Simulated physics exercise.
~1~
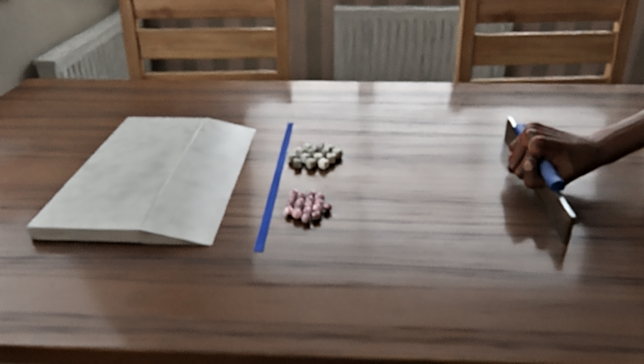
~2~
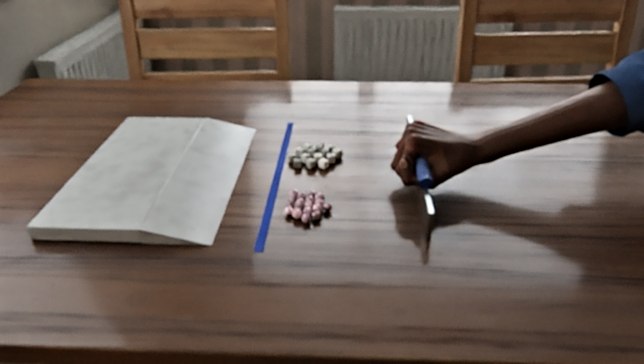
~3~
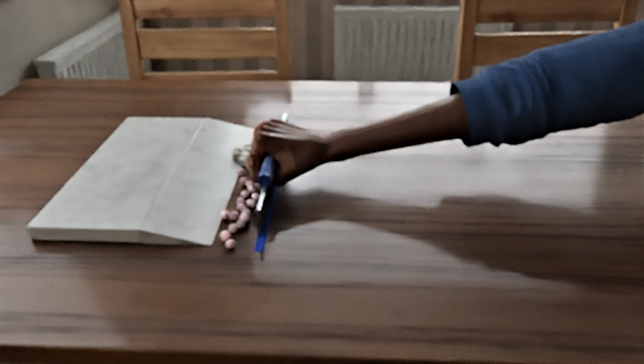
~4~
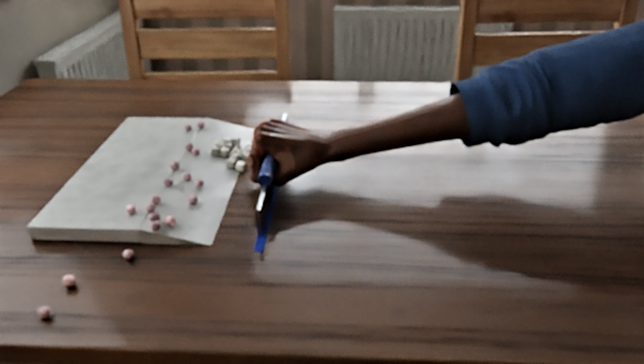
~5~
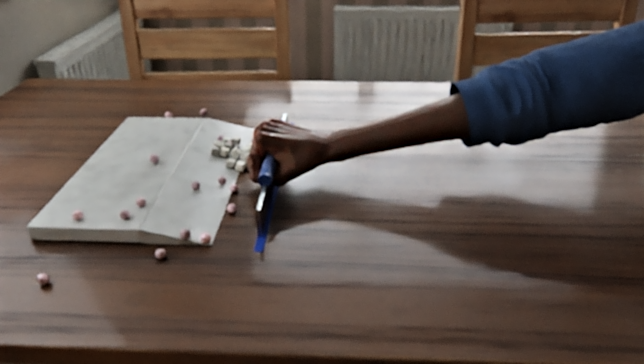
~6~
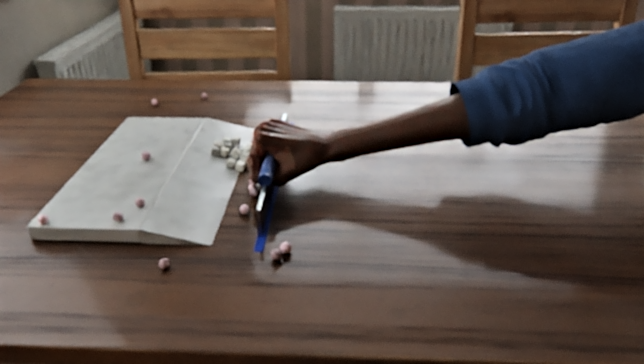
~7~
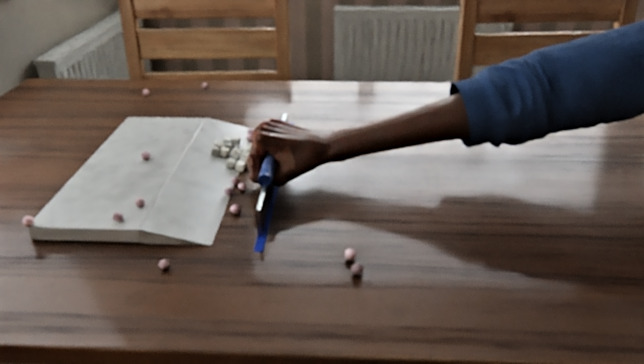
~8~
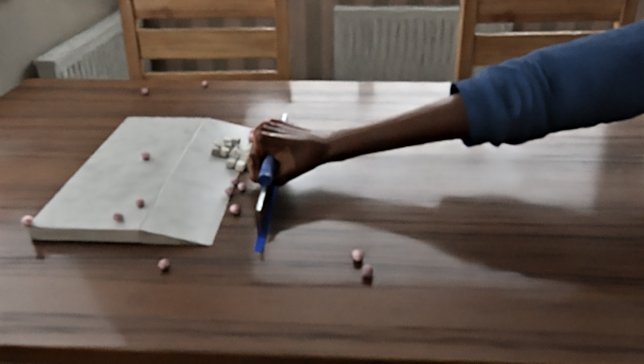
On a brown wooden table, seen from slightly above with chairs and a radiator behind, a low whitish ramp sits at the left beside a line of blue tape. Right of the tape lie a greenish-grey cluster of small beads and, nearer, a pinkish one. A hand in a blue sleeve sweeps a blue-handled scraper leftward, pushes both clusters to the ramp and stops at the tape. The pink beads scatter up and across the ramp, and some roll back. Finally, pink beads lie scattered on the ramp and around the table, while the greenish ones stay bunched by the ramp's right edge.
